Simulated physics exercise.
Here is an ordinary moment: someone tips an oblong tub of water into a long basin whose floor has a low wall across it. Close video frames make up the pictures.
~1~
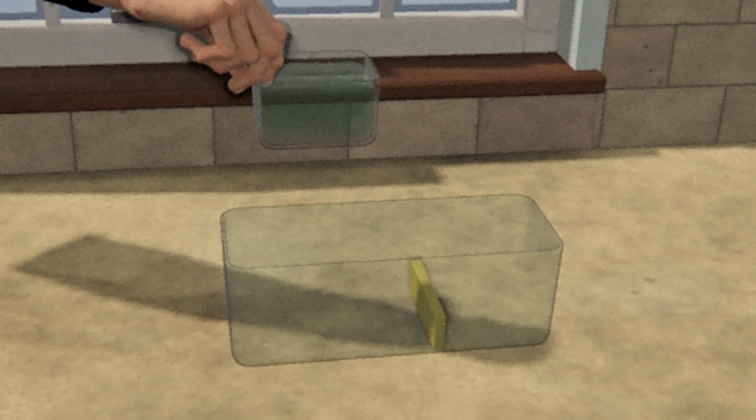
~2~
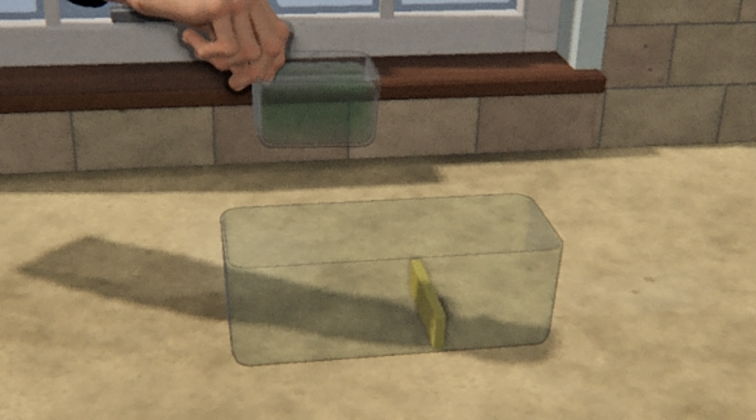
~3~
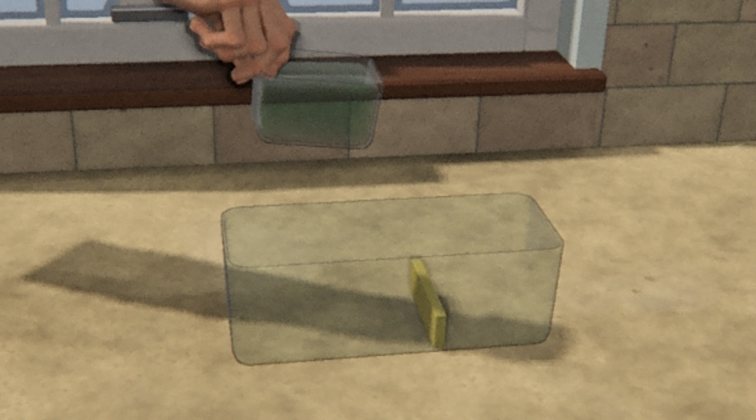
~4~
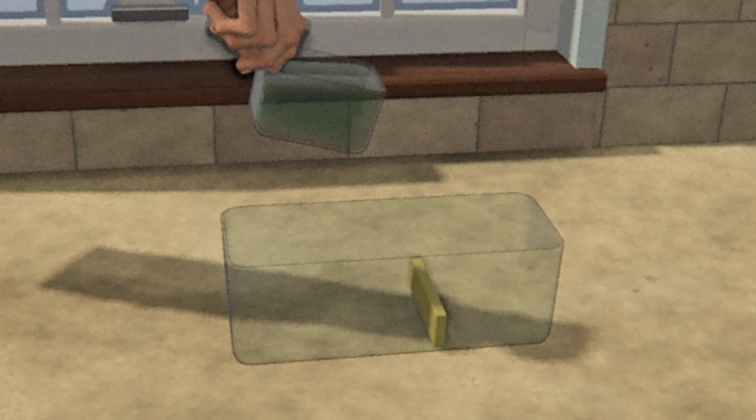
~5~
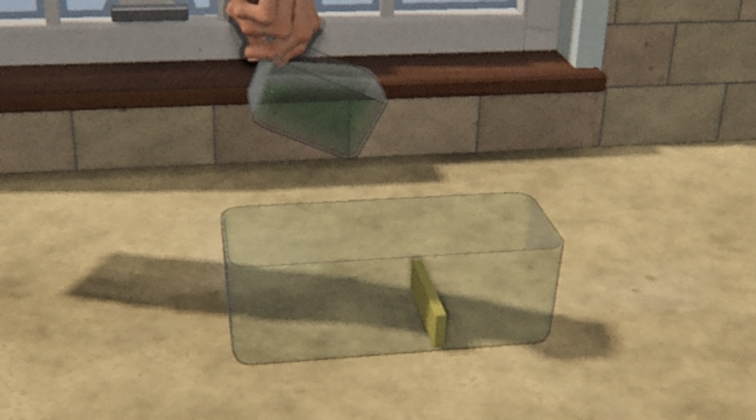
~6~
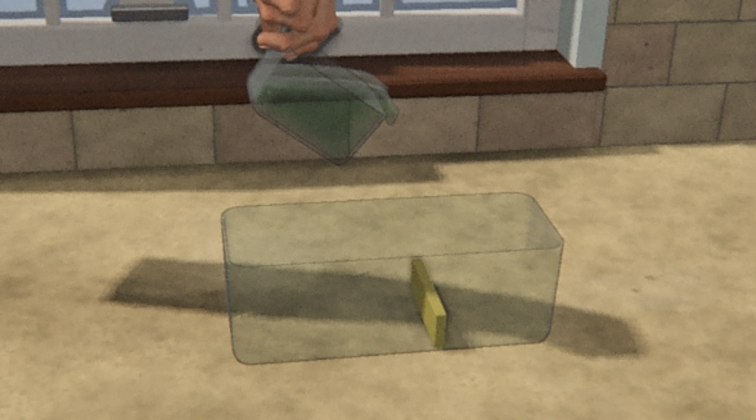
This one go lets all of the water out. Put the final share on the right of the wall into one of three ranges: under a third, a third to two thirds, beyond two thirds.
One third to two thirds.
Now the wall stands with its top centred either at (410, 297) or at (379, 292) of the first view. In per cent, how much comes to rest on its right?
Try 1: About 65 percent; try 2: About 80 percent.
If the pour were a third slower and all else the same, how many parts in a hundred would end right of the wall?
About 60 per cent.
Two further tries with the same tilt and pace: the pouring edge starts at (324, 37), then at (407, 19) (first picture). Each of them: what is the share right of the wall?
Near 10 in a hundred first, near 70 in a hundred second.
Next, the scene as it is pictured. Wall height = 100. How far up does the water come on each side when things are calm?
The left part 30 per cent, the right part 40.
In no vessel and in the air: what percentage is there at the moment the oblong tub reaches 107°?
Share out of both vessels: Approx. 40 %.
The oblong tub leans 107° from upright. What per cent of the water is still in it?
Some 15 per cent.
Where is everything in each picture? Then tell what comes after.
The first picture shows tilt 0°; pouring edge (373, 67); surface from (256, 78) to (370, 74); the long basin's rim runs from (224, 240) to (547, 222); the wall's top is at (428, 289).
The second picture shows tilt 2°; pouring edge (374, 68); surface from (257, 77) to (370, 74).
The third picture shows tilt 7°; pouring edge (376, 73); surface from (259, 75) to (373, 75).
The fourth picture shows tilt 14°; pouring edge (379, 80); surface from (261, 75) to (376, 76).
The fifth picture shows tilt 25°; pouring edge (380, 91); surface from (260, 76) to (377, 82); 2 per cent is over the edge.
The sixth picture shows tilt 37°; pouring edge (379, 104); surface from (257, 77) to (373, 93); 8 per cent is over the edge.
A moment on, the tilt is 107° and 14 per cent is still to pour, 14 is left of the wall and 31 right of it.
Next, the tilt is 120° and 0 per cent is still to pour, 50 is left of the wall and 45 right of it.
Then the tilt is 120° and 0 per cent is still to pour, 54 is left of the wall and 43 right of it.
Later the tilt is 120° and 0 per cent is still to pour, 54 is left of the wall and 44 right of it.
In the end 54 per cent lies left of the wall, 44 right of it and 2 outside.
